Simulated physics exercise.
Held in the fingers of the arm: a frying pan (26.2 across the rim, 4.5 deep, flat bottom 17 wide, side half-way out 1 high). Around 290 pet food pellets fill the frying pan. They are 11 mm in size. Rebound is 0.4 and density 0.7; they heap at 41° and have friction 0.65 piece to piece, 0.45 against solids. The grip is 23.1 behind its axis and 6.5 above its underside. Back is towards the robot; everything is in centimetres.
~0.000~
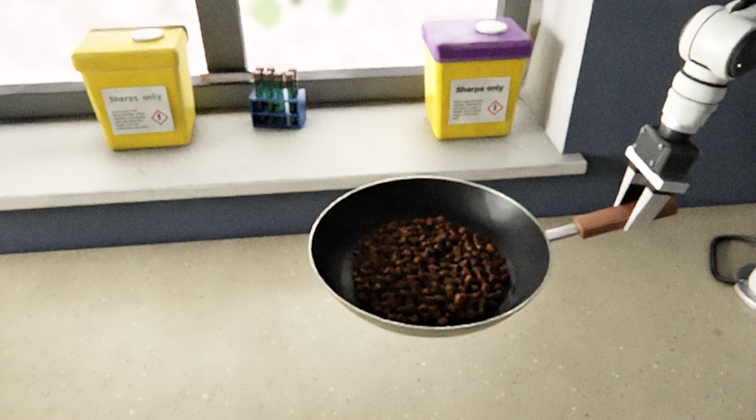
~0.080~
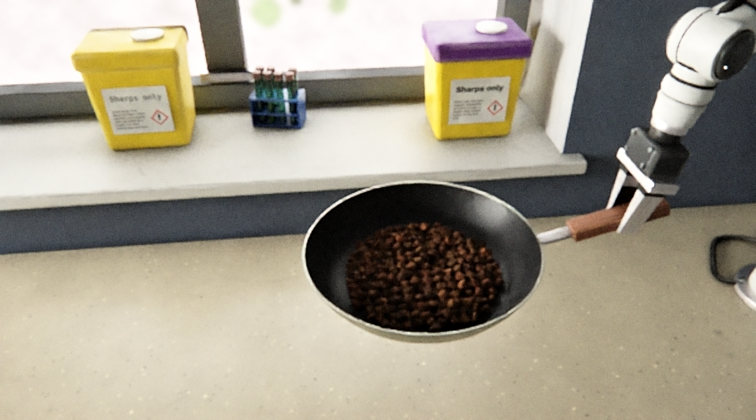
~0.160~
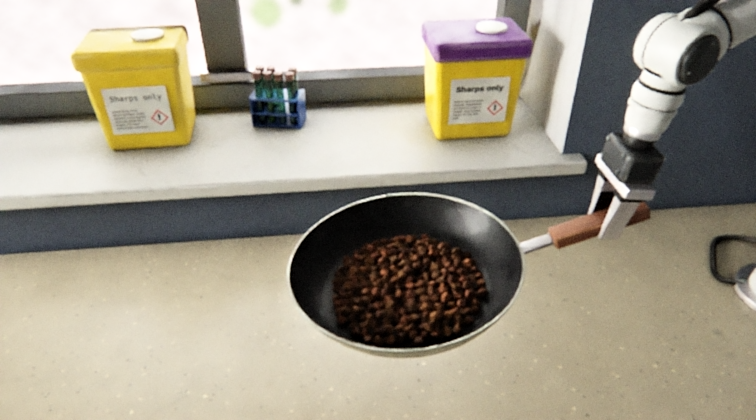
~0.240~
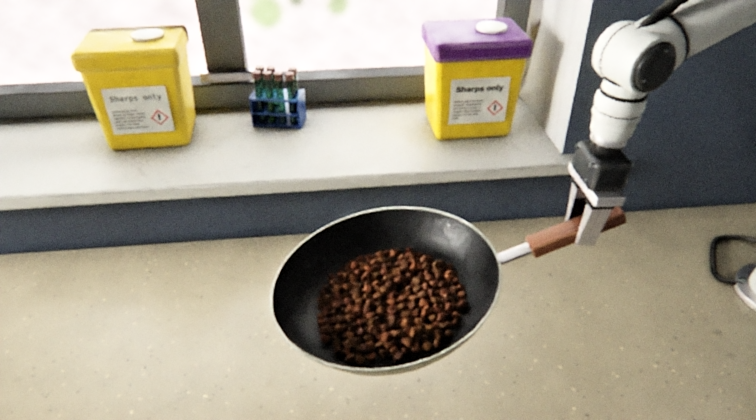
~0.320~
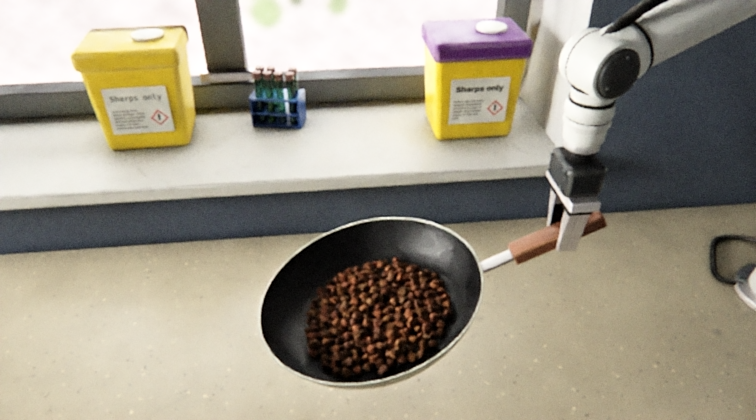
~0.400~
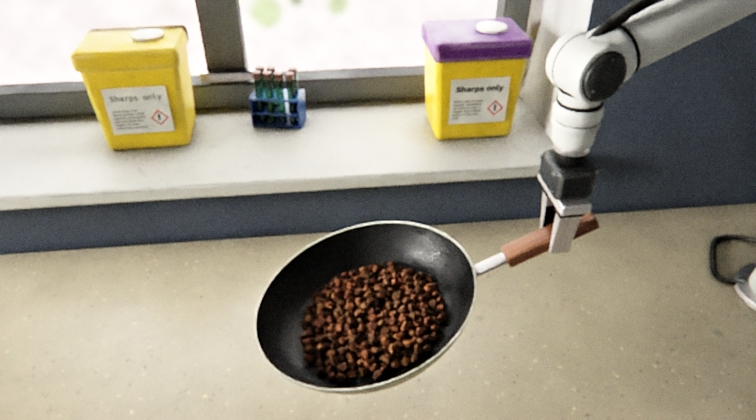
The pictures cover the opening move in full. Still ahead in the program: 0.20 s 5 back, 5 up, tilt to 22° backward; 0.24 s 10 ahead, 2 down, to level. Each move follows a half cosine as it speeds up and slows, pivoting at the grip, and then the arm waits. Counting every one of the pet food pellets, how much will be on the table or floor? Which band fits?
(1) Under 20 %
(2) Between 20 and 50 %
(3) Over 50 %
Option 3: Over 50 %.
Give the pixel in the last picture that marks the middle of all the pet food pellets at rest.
Resting centre, last frame: Approx. (474, 394) px.
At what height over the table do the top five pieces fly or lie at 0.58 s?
I'd say close to 40 cm on average.
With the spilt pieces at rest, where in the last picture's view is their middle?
I'd point to somewhere close to (482, 394).
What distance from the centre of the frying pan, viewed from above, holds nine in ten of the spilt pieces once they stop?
Seen from above, roughly 30 cm.
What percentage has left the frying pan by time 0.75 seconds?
Running total: Approx. 95 %.
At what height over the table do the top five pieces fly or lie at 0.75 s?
I'd put it near 47 cm.
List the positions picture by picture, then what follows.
Frying pan middle at (428, 258), level; upper third of the load around (426, 262), from x 355 to 505, top at y 220; 286 in the frying pan, in the first picture.
Frying pan middle at (422, 263), tilted 1° forward; upper third of the load around (432, 267), from x 350 to 500, top at y 225, in the second picture.
Frying pan middle at (405, 276), tilted 4° forward; upper third of the load around (427, 277), from x 335 to 480, top at y 240, in the third picture.
Frying pan middle at (387, 292), tilted 9° forward; upper third of the load around (429, 290), from x 320 to 465, top at y 250, in the fourth picture.
Frying pan middle at (373, 304), tilted 12° forward; upper third of the load around (415, 301), from x 310 to 450, top at y 260, in the fifth picture.
Frying pan middle at (368, 309), tilted 13° forward; upper third of the load around (410, 304), from x 305 to 440, top at y 265; 286 in the frying pan, in the sixth picture.
After 0.58 s, tilted 21° backward, highest piece 40 above the table; 286 in the frying pan.
After 0.75 s, tilted 7° backward, highest piece 48 above the table; 16 in the frying pan, 270 in flight or on a rim.
After 1.04 s, level, highest piece 27 above the table; 232 on the table or floor, 32 in the frying pan, 22 in flight or on a rim.
After 2.09 s, level, highest piece 25 above the table; 254 on the table or floor, 32 in the frying pan.
At rest, 254 on the table or floor, 32 in the frying pan. That is 89 % on the table or floor.
